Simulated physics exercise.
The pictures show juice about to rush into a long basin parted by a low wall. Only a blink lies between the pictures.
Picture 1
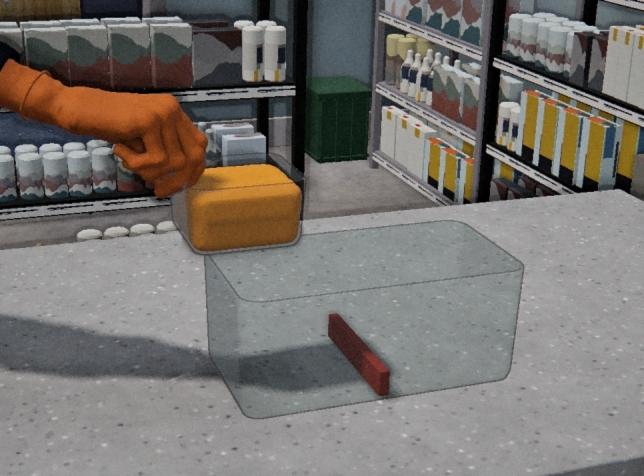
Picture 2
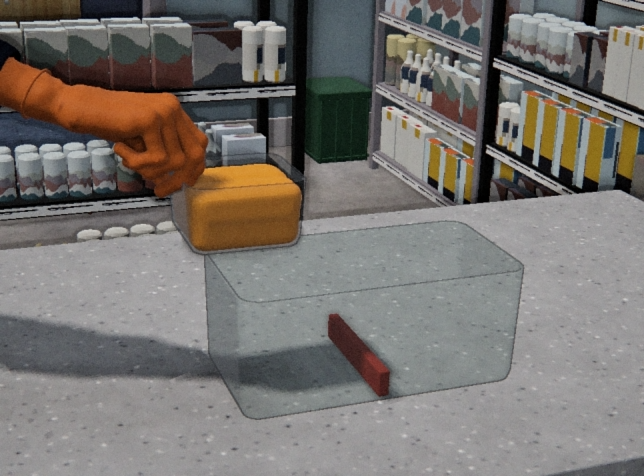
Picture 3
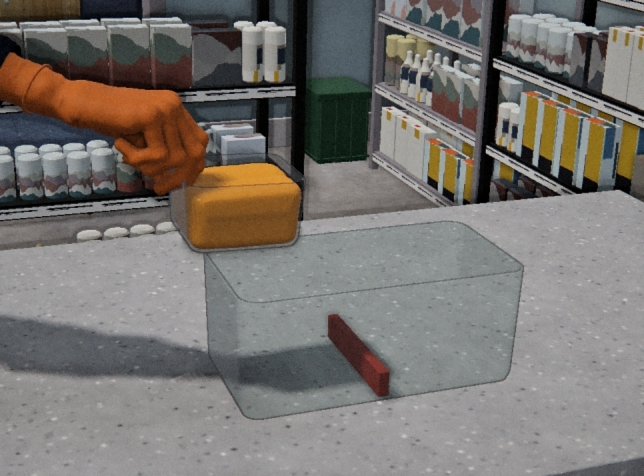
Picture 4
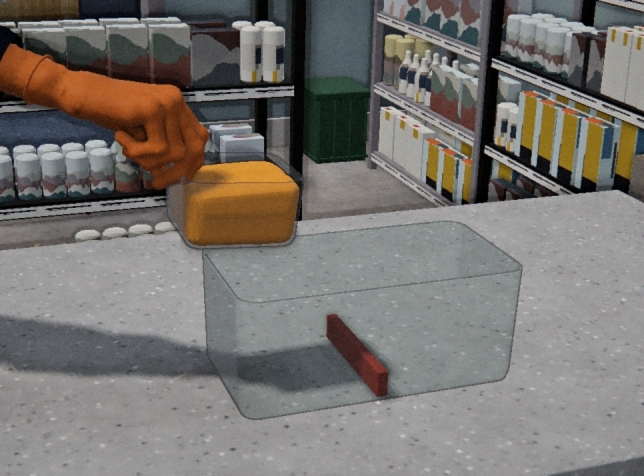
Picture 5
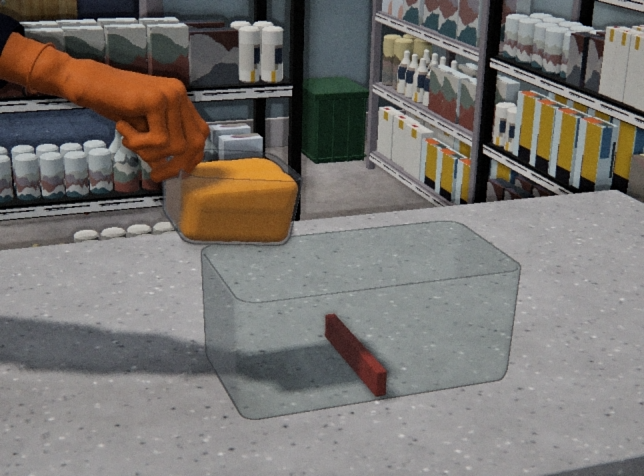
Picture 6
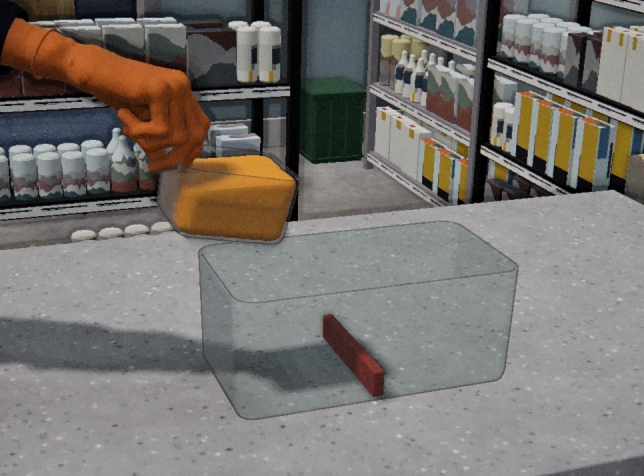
An orange-gloved hand reaches in from the left over a speckled grey counter, seen from slightly above in a shop with stocked shelves and a green bin behind. It holds a clear container of orange juice above the left end of a long transparent basin with a low red wall inside. The container, level at first, gradually tilts rightward, while the view shifts very slightly.
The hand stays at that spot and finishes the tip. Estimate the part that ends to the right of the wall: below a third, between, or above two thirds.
It comes to above two thirds.
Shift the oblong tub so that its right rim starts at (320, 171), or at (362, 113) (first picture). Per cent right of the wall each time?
The first gives 90 %, the second 85 %.
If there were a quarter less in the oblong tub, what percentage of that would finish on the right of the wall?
About 80 per cent.
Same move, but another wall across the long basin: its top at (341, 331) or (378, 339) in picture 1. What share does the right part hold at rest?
Near 95 % and 55 %.
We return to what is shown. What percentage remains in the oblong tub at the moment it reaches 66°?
About 50 per cent.
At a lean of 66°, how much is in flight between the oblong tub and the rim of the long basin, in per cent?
Some 30 per cent.
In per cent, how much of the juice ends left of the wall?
Some 20 per cent.
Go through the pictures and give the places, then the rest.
It leans 0°; its right rim is at (292, 168); the juice meets the walls at (178, 185) and (288, 175); the long basin's rim runs from (221, 275) to (493, 245); the wall's top is at (358, 342), in the first picture.
It leans 0°; its right rim is at (292, 169); the juice meets the walls at (179, 184) and (288, 175), in the second picture.
It leans 2°; its right rim is at (292, 169); the juice meets the walls at (178, 184) and (288, 174), in the third picture.
It leans 4°; its right rim is at (290, 169); the juice meets the walls at (175, 182) and (286, 172), in the fourth picture.
It leans 7°; its right rim is at (289, 169); the juice meets the walls at (174, 179) and (284, 170), in the fifth picture.
It leans 11°; its right rim is at (286, 169); the juice meets the walls at (170, 175) and (283, 167), in the sixth picture.
A moment on, the oblong tub is tipped part way and 51 per cent is still to pour, 10 is left of the wall and 7 right of it.
Next, the oblong tub is tipped right over and 6 per cent is still to pour, 15 is left of the wall and 69 right of it.
Then the oblong tub is tipped right over and 0 per cent is still to pour, 21 is left of the wall and 78 right of it.
Later the oblong tub is tipped right over and 0 per cent is still to pour, 22 is left of the wall and 77 right of it.
In the end 22 per cent lies left of the wall, 77 right of it and 1 outside.
